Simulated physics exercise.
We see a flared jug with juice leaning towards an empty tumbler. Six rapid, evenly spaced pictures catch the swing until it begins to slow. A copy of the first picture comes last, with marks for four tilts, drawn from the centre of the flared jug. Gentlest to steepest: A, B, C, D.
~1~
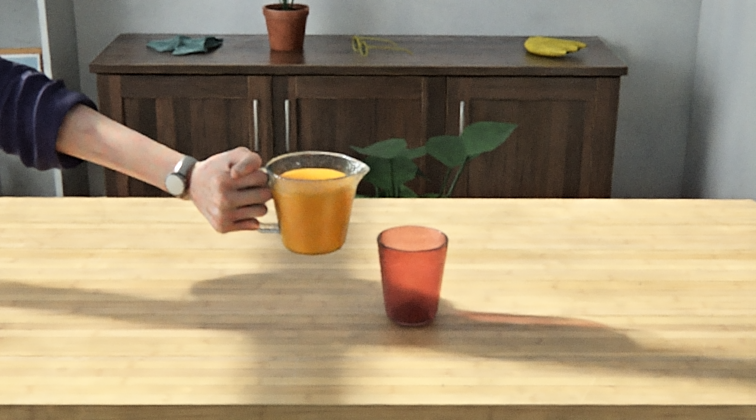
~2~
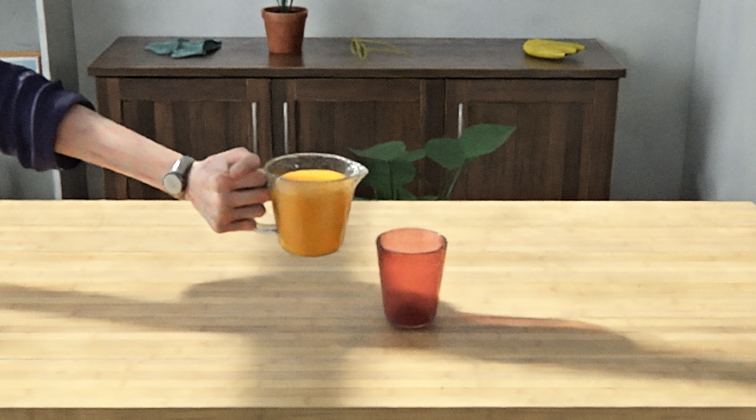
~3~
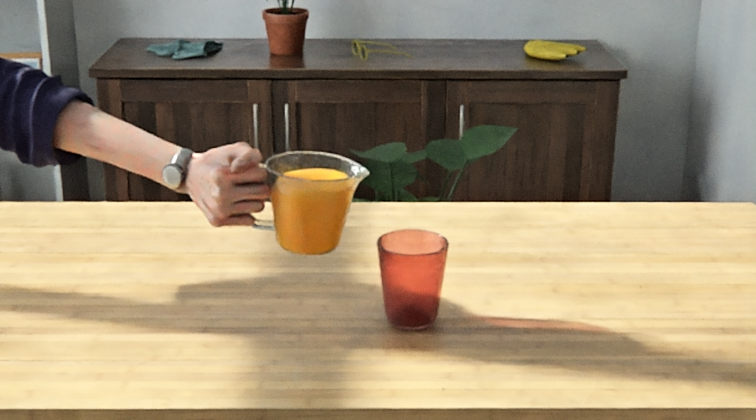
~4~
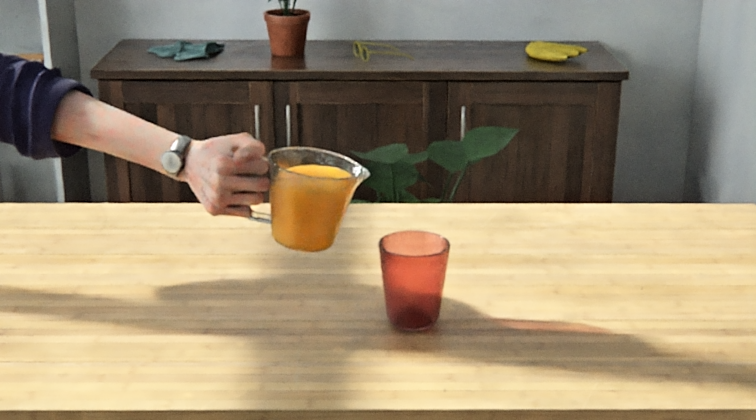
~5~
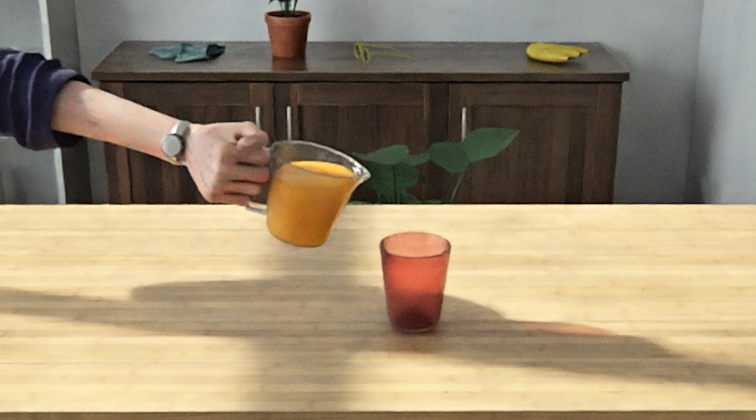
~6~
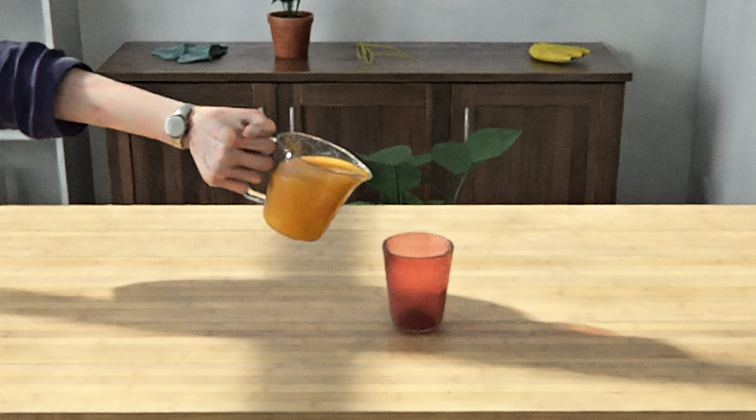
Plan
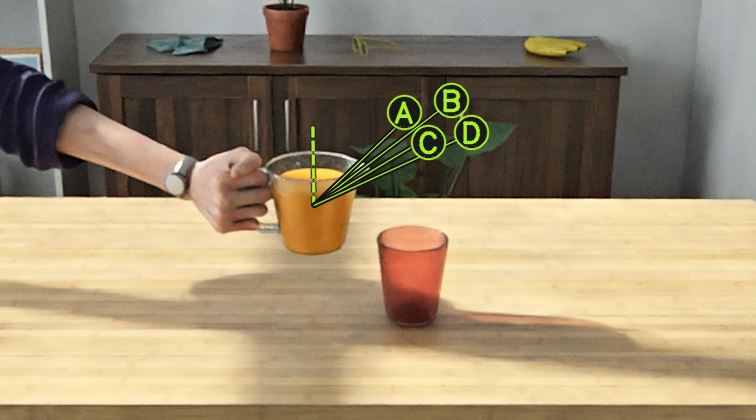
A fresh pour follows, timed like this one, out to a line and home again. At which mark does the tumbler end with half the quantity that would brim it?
I would pick mark B.
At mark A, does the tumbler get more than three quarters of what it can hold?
No.
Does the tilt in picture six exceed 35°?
No, it does not.
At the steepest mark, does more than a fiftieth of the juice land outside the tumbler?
Yes.
On the marked copy, A at (395, 128); B at (438, 111); C at (410, 147); D at (456, 140).
Choosing A, the tumbler ends with about 36 % of what it can hold.
Choosing B, the tumbler ends with about 49 % of what it can hold.
Choosing C, the tumbler ends with about 60 % of what it can hold; 3 % of the juice is spilt.
Choosing D, the tumbler ends with about 62 % of what it can hold; 14 % of the juice is spilt.
